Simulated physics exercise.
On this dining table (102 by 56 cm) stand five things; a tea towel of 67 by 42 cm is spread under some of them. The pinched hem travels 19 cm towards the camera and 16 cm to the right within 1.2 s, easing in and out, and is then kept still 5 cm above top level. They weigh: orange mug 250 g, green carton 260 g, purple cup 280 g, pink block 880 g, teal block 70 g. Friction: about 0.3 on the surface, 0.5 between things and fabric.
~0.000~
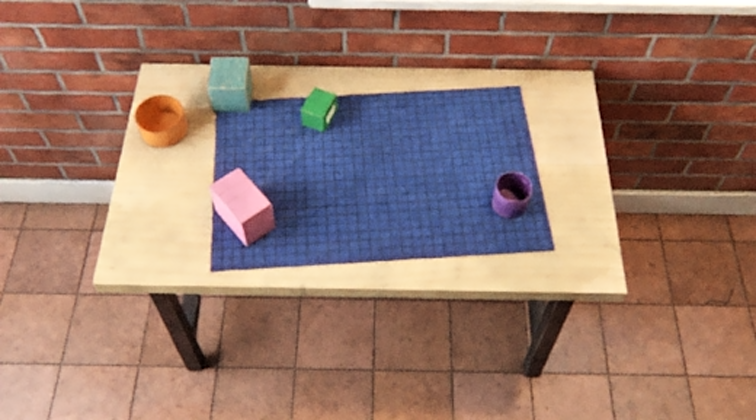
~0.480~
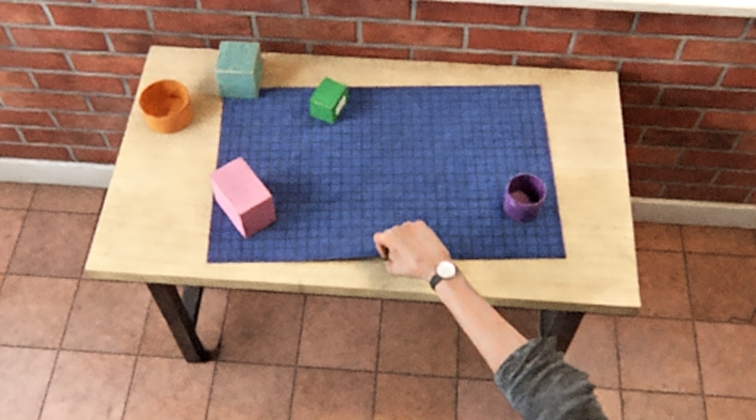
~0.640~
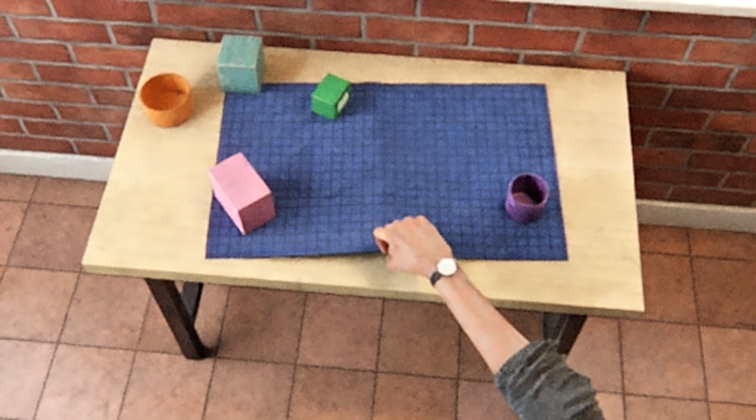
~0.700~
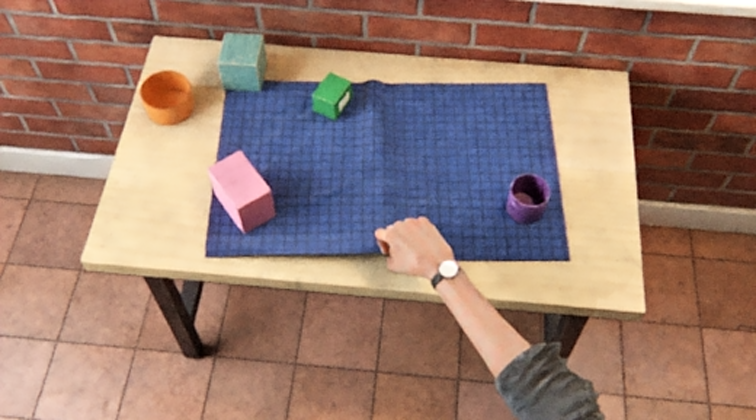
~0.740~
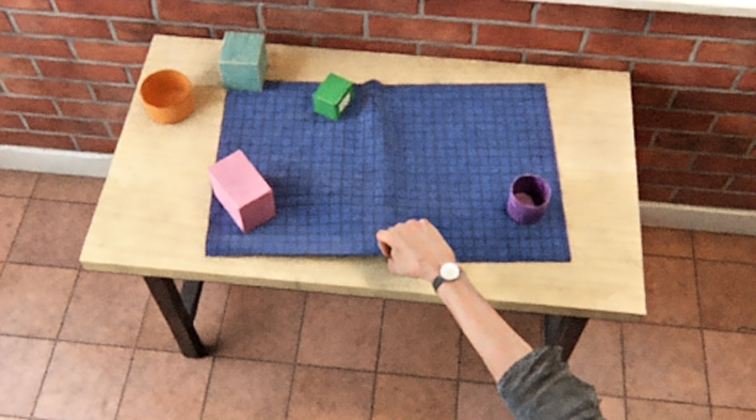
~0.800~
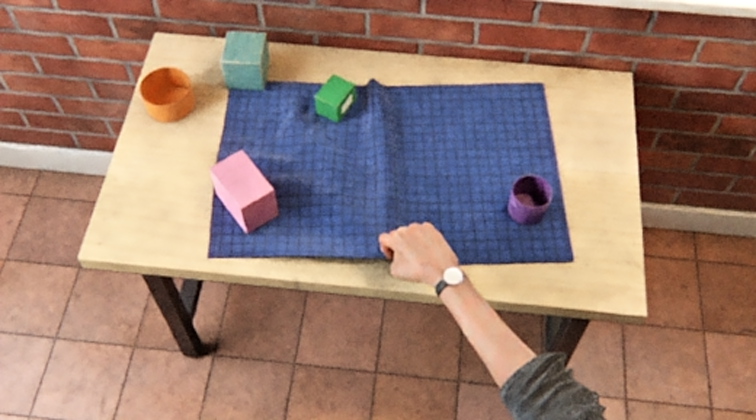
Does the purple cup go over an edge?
The purple cup stays on.
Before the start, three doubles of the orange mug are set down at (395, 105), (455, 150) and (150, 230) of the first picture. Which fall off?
In turn: Remains, remains, stays up.
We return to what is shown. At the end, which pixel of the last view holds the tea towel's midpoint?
Around (455, 254).
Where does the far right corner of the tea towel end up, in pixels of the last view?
Near (533, 131).
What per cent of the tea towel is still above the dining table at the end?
Some 75 per cent of it.
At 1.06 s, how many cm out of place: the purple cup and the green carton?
Purple cup 0 cm, green carton 8 cm.
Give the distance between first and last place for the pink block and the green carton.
Pink block off the top, green carton 30 cm.
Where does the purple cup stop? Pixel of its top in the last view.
Near (538, 228).
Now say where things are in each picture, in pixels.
Purple cup (514, 187); tea towel corners (211, 271) (520, 86) (555, 250), in the first picture.
Tea towel corners (207, 263) (540, 85); grip (387, 256), in the second picture.
Tea towel corners (205, 259) (546, 84); grip (387, 252), in the third picture.
Tea towel corners (205, 257) (546, 83); grip (388, 253), in the fourth picture.
Tea towel corners (205, 256) (545, 83); grip (389, 255), in the fifth picture.
Purple cup (532, 191); tea towel corners (208, 258) (543, 83) (574, 262); grip (392, 258), in the sixth picture.
By 1.1 s, 100 % of the tea towel is still over the top; green carton 9 cm off its start, pink block 7 cm off its start, teal block 5 cm off its start.
By 1.3 s, 90 % of the tea towel is still over the top; purple cup 3 cm off its start, green carton 18 cm off its start, pink block 15 cm off its start.
By 1.6 s, 85 % of the tea towel is still over the top; purple cup 6 cm off its start at (538, 218), green carton 25 cm off its start at (400, 174), pink block 21 cm off its start at (324, 245).
By 1.8 s, 80 % of the tea towel is still over the top; purple cup 8 cm off its start, green carton 29 cm off its start, pink block 26 cm off its start.
By 3.4 s, 75 % of the tea towel is still over the top; purple cup 8 cm off its start at (538, 228), pink block over the edge, green carton 29 cm off its start at (416, 188), teal block 7 cm off its start at (263, 67).
